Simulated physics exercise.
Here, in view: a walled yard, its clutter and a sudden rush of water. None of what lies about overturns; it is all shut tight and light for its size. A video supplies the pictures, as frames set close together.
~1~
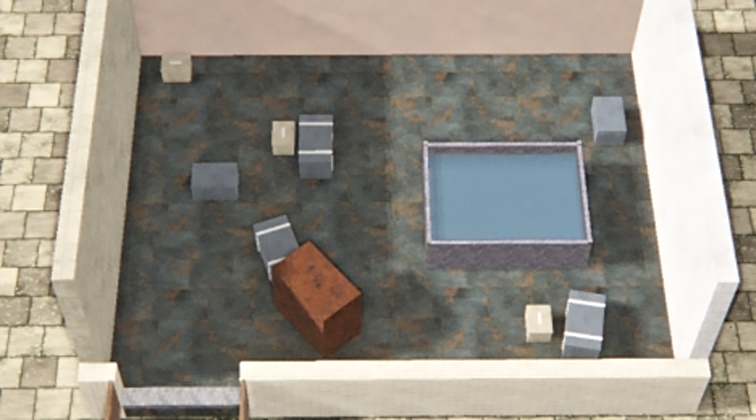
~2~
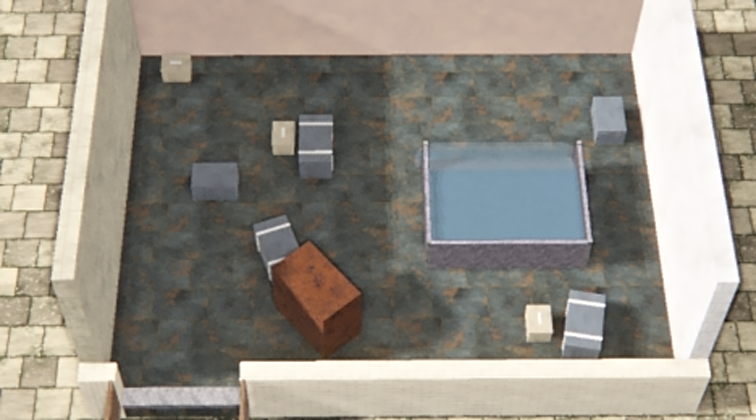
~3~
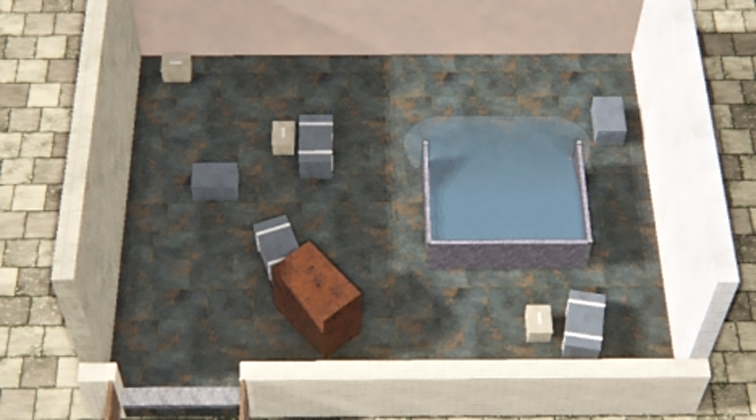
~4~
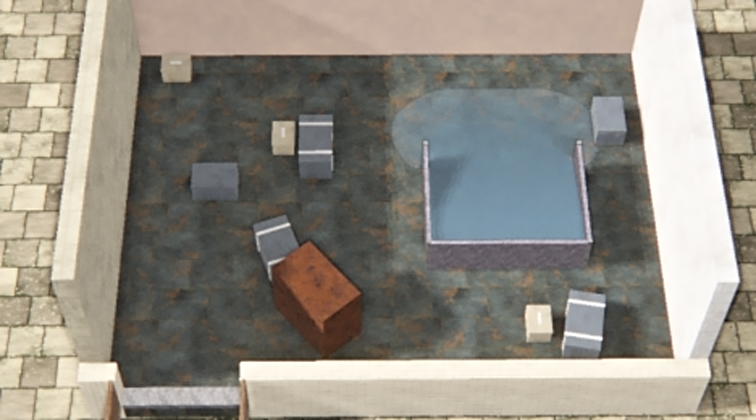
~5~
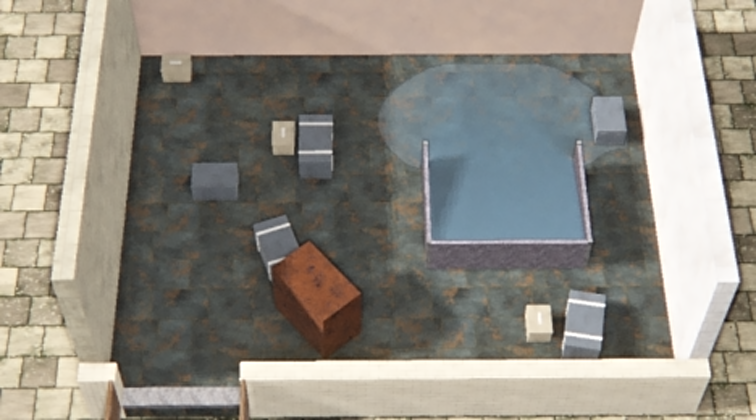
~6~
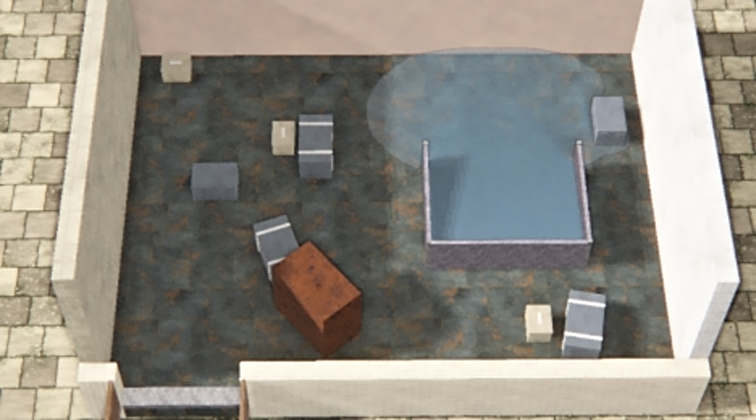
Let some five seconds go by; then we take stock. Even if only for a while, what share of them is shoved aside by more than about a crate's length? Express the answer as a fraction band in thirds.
Fraction band: Less than 1/3.
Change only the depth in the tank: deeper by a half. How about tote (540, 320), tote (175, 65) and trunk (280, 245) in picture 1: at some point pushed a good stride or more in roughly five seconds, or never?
In the order you named them: Stayed within the threshold, went past the threshold, stayed within the threshold.
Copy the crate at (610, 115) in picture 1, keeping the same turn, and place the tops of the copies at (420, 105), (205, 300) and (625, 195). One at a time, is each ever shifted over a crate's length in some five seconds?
First driven off; second falls short; third driven off.
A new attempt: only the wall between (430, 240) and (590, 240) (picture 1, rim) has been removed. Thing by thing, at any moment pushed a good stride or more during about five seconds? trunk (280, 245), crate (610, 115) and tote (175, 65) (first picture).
In the order asked: Never gets that far, then goes the distance, then never gets that far.
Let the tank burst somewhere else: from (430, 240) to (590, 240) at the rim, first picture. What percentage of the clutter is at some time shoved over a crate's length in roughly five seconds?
Estimate: Close to 40 in a hundred.
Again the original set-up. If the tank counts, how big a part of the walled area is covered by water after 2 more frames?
About 25 percent.
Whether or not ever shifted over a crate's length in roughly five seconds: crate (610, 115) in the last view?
Result: The full distance.
A moment on, 0 of 8 are well off their spots; 0 afloat.
Next, 0 of 8 are well off their spots; 0 afloat.
Later, 1 of 8 are well off their spots; 2 afloat.
In the end, 1 of 8 are well off their spots, and 1 have been at some point; 2 afloat.
